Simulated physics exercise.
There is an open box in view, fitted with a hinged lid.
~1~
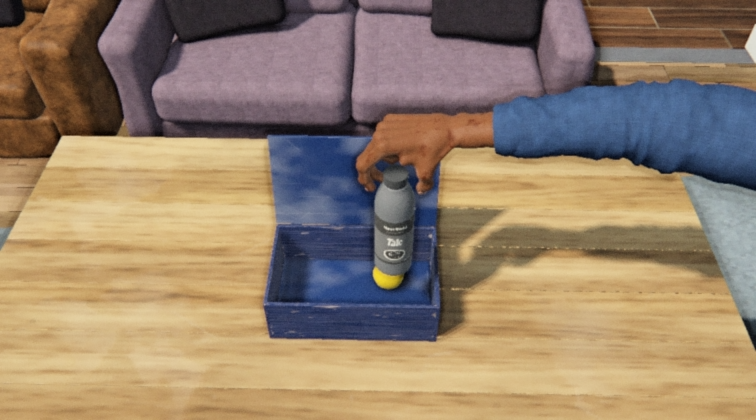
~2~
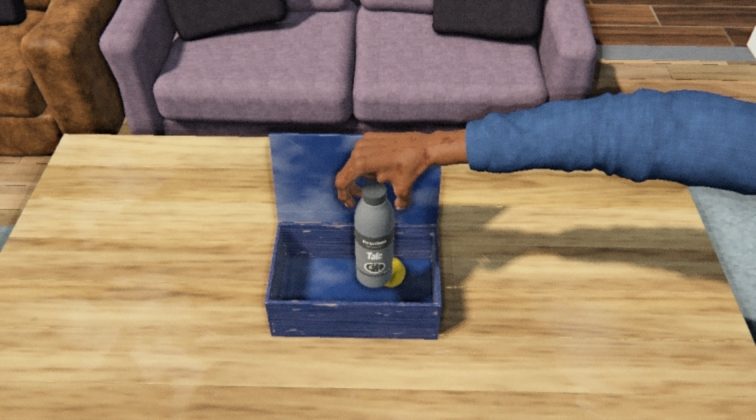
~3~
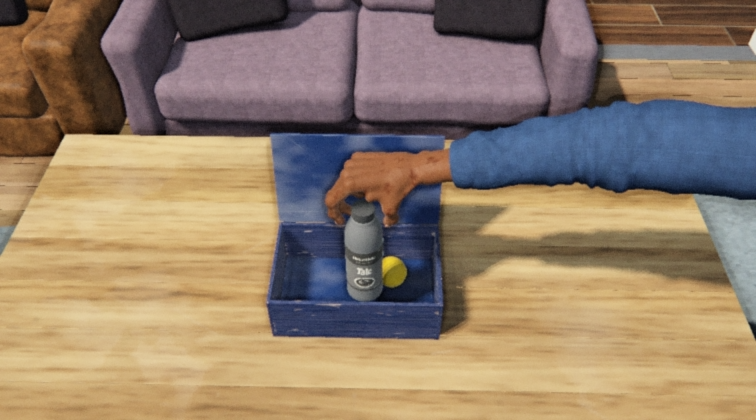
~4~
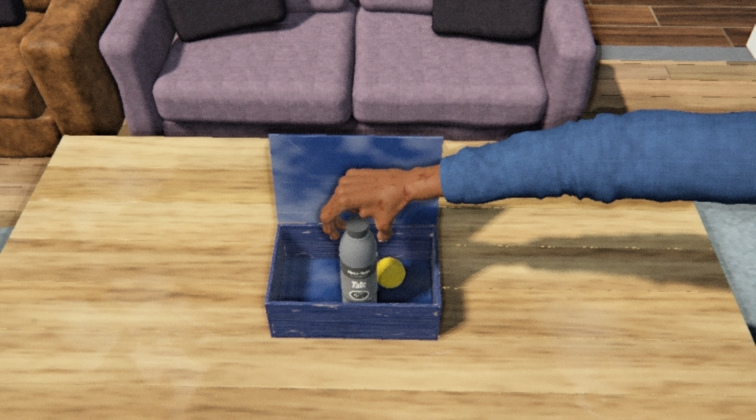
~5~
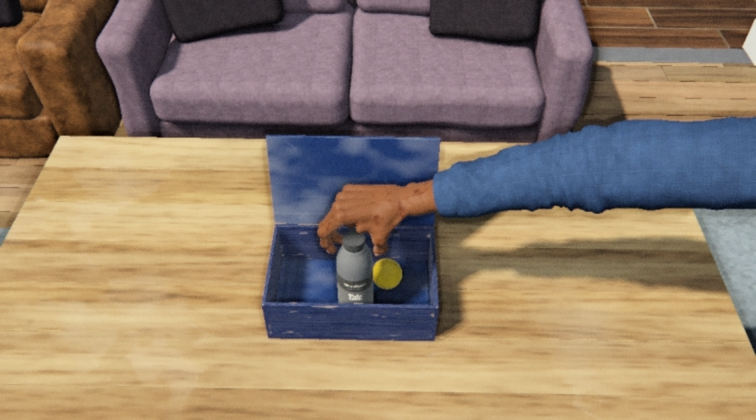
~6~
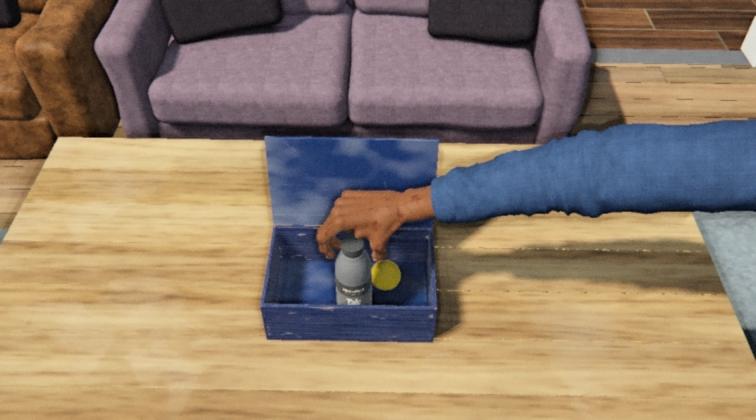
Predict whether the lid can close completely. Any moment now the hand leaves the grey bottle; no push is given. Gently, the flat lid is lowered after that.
The lid stays raised.
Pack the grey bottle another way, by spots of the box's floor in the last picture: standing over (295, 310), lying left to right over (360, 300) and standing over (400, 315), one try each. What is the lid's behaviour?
The lid stays up the first time, goes down the second time and stays up the third time.
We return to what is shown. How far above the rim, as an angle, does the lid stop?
Around 40 degrees.
Then, 1.10 s past the last view, lid starting down.
Then, 1.50 s past the last view, lid 62° above the rim.
Then, 1.70 s past the last view, lid 42° above the rim.
Then, 3.60 s past the last view, lid 38° above the rim; grey bottle rocked 8° from its first pose near (353, 287).
Finally, lid 38° above the rim; left askew, grey bottle; yellow lemon still in place. Final places as the last picture's camera would see them, grey bottle near (353, 287).
